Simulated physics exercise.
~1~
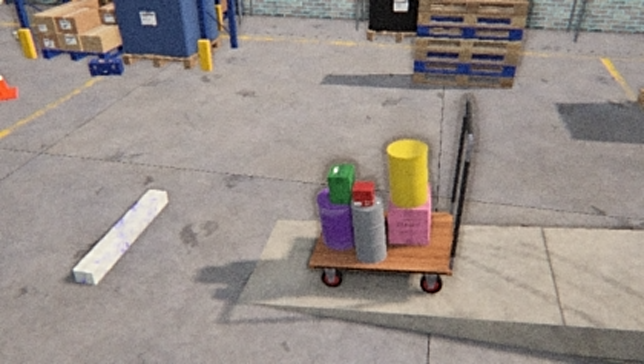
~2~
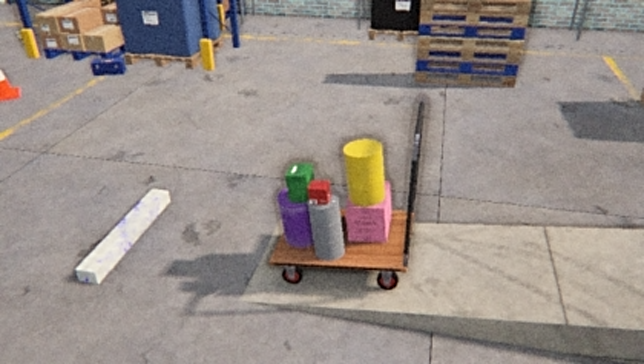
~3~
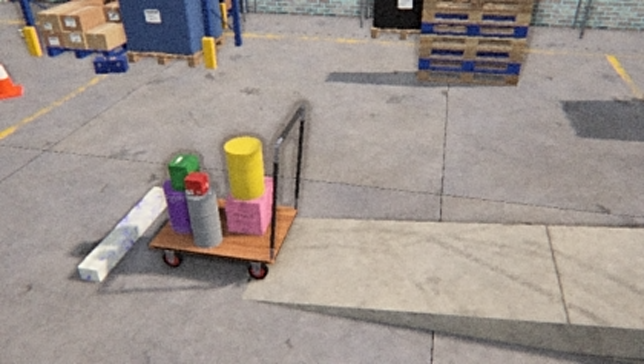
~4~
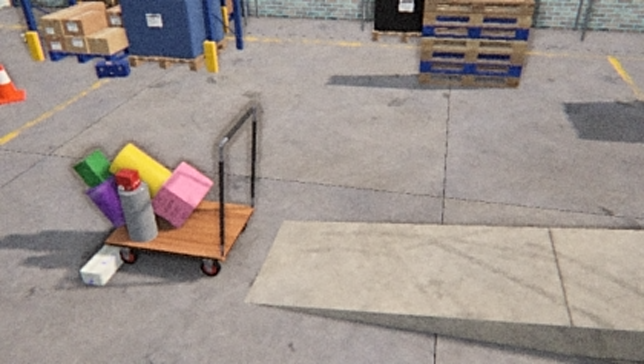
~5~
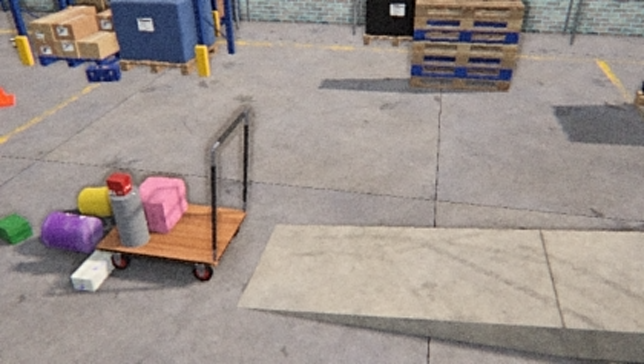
A flat wooden trolley with a dark push handle stands on a pale ramp in a warehouse yard, seen from above by a slightly swaying camera. It carries a tall yellow pail and pink box on the right, a green box and purple pail on the left, and a grey canister with a red parcel. The trolley rolls left down onto level ground and stops against a white kerb. The load pitches left, and the green box, purple pail and yellow pail topple off onto the ground. The pink box tips over on the deck, while the canister and parcel stay aboard.
